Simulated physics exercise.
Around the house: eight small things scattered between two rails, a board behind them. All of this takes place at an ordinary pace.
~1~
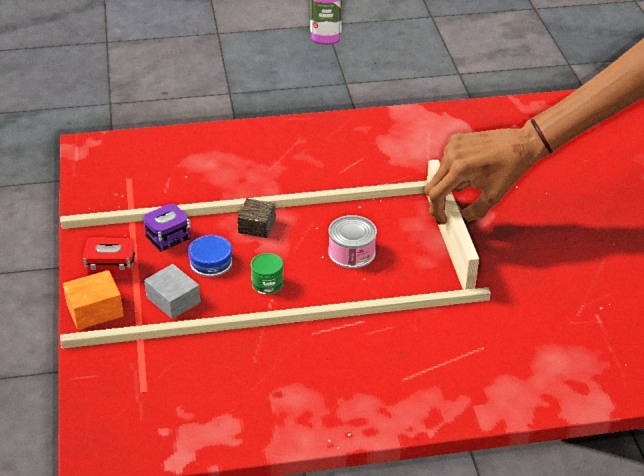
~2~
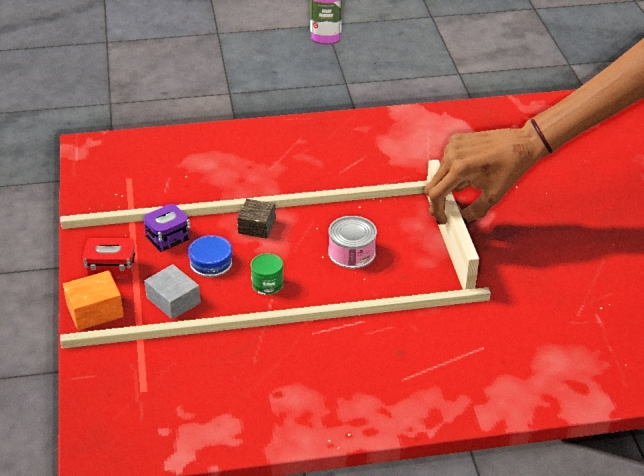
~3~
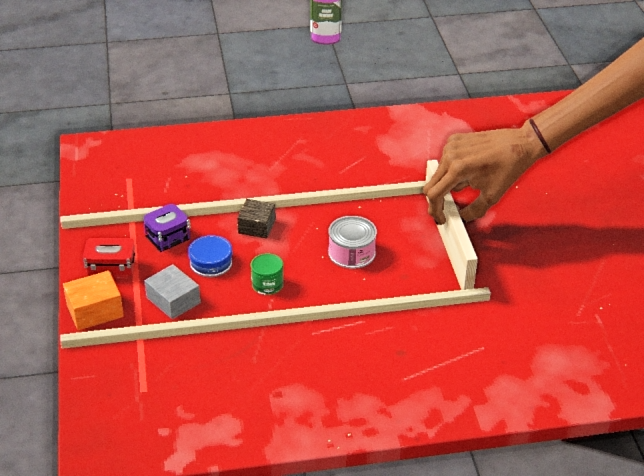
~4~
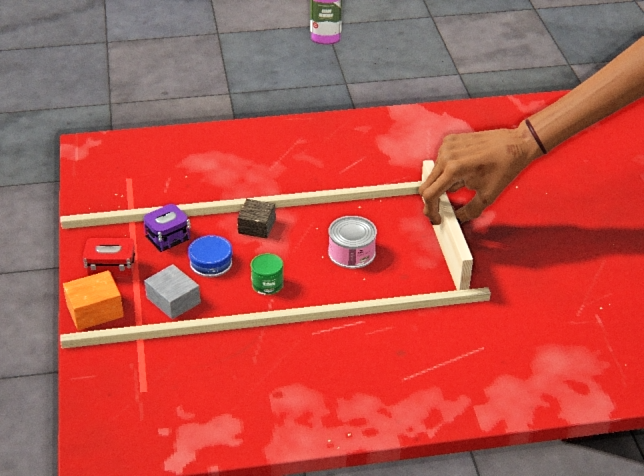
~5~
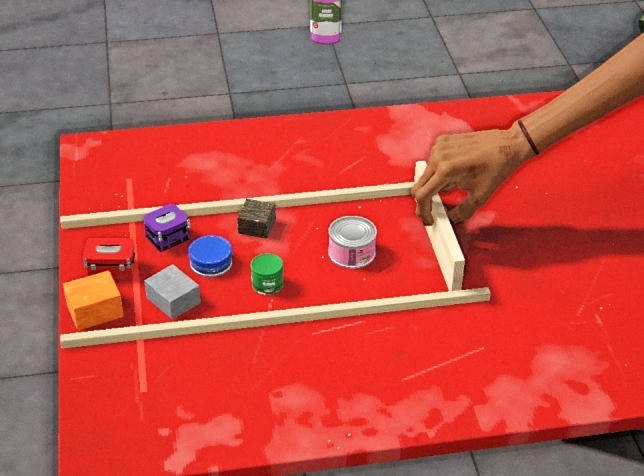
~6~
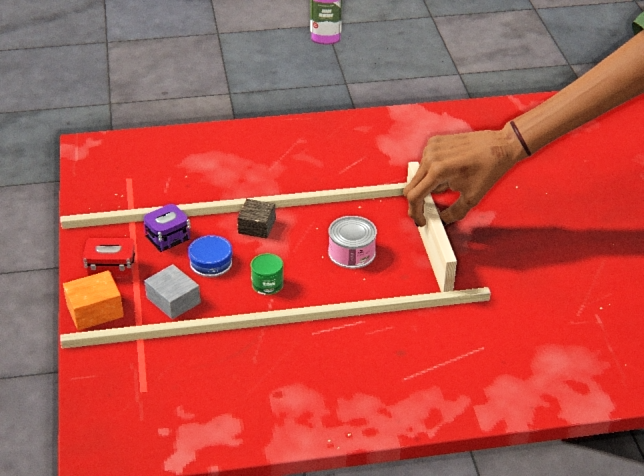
A hand held a wooden board still between two rails on a red table, then slid it slightly left toward a pink tin, while the scattered blocks, tins and little cases stayed put.
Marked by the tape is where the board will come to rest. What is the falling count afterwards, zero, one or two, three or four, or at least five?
Afterwards the falling count is one or two.
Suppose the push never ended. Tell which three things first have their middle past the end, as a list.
In order: The red case, then the orange block, then the blue tin.
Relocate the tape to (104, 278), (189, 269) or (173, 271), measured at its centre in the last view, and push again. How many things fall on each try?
Down on the floor: 5, 0 and 0.
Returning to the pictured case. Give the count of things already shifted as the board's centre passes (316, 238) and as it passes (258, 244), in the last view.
1, then 4.
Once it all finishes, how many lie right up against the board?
It is in contact with 3.
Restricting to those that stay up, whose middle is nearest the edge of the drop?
That would be the blue tin.
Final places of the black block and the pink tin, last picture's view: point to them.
The black block settles near (117, 236); as for the pink tin, near (111, 267).
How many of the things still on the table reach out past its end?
I get 1.
Soon after, none off yet; orange block at rest near (93, 300); red case at rest near (110, 259); grey block at rest near (173, 292).
At rest, the number that fall off is one or two; fallen, red case and orange block.
